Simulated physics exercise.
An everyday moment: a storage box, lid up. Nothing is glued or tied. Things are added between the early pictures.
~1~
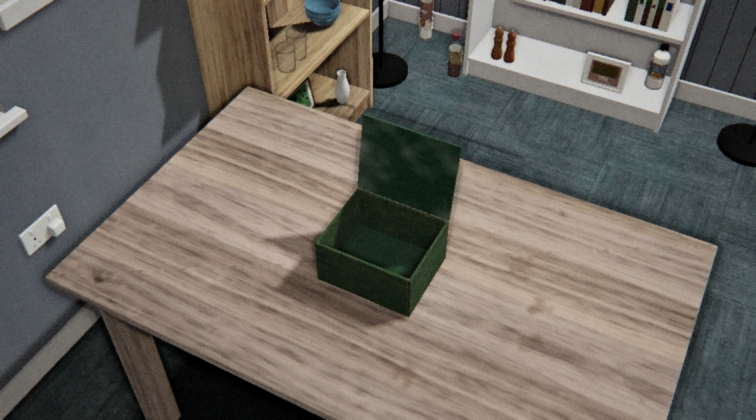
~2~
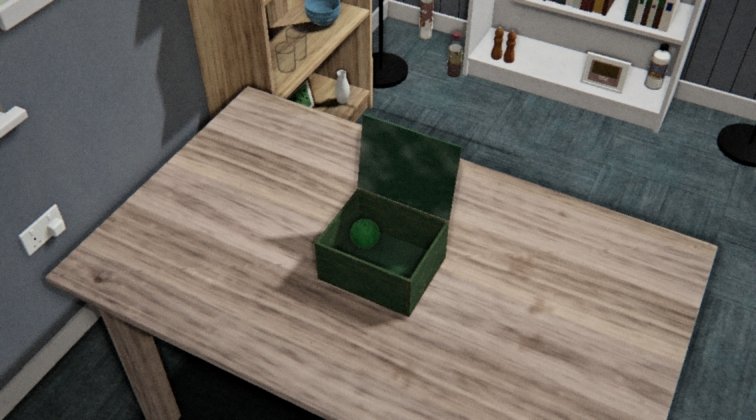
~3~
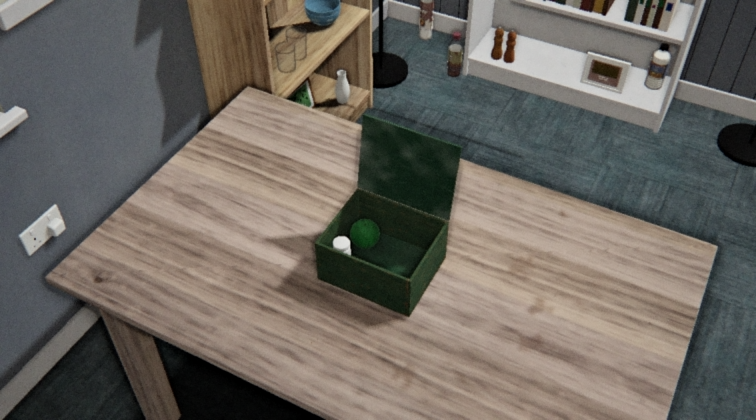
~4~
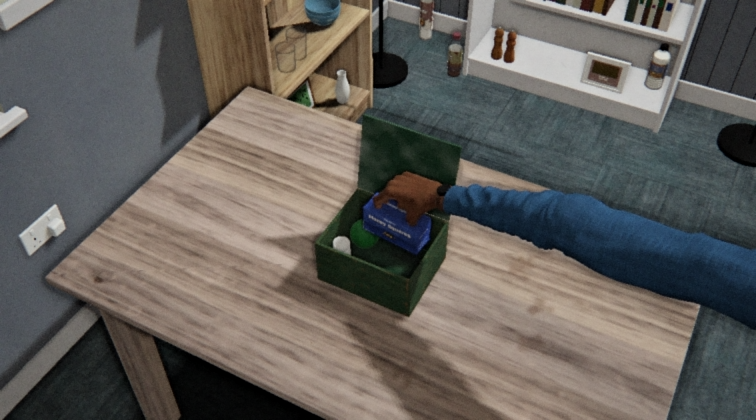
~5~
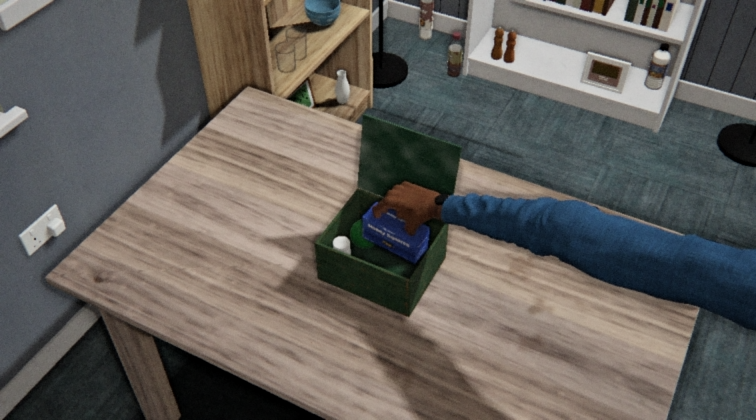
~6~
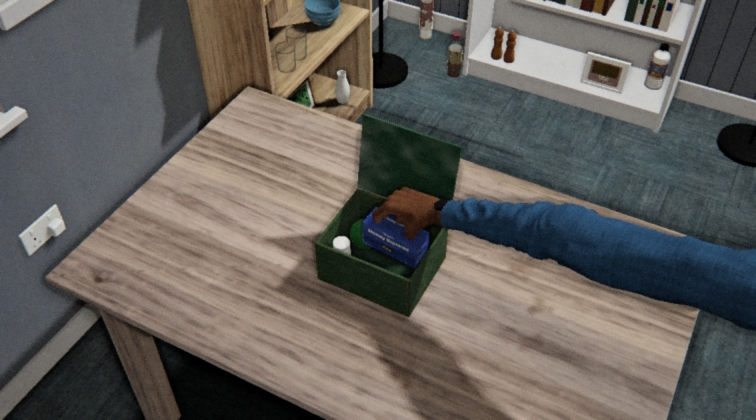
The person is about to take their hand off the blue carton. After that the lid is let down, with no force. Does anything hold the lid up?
It closes.
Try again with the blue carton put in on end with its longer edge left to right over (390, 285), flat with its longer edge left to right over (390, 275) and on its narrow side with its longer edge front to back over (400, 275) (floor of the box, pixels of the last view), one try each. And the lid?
In the first case it will not close; in the second case it shuts flat; in the third case it sits on the rim.
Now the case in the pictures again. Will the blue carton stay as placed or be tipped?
It stays as placed.
Then, 1.20 s after the last picture, lid starting down; blue carton slid a little near (398, 257).
Then, 1.90 s after the last picture, lid 35° above the rim; blue carton slid a little near (398, 257).
At rest, lid shut; moved from the start, blue carton; the other 2 in place. Seen from the same camera at the end, blue carton near (398, 257).
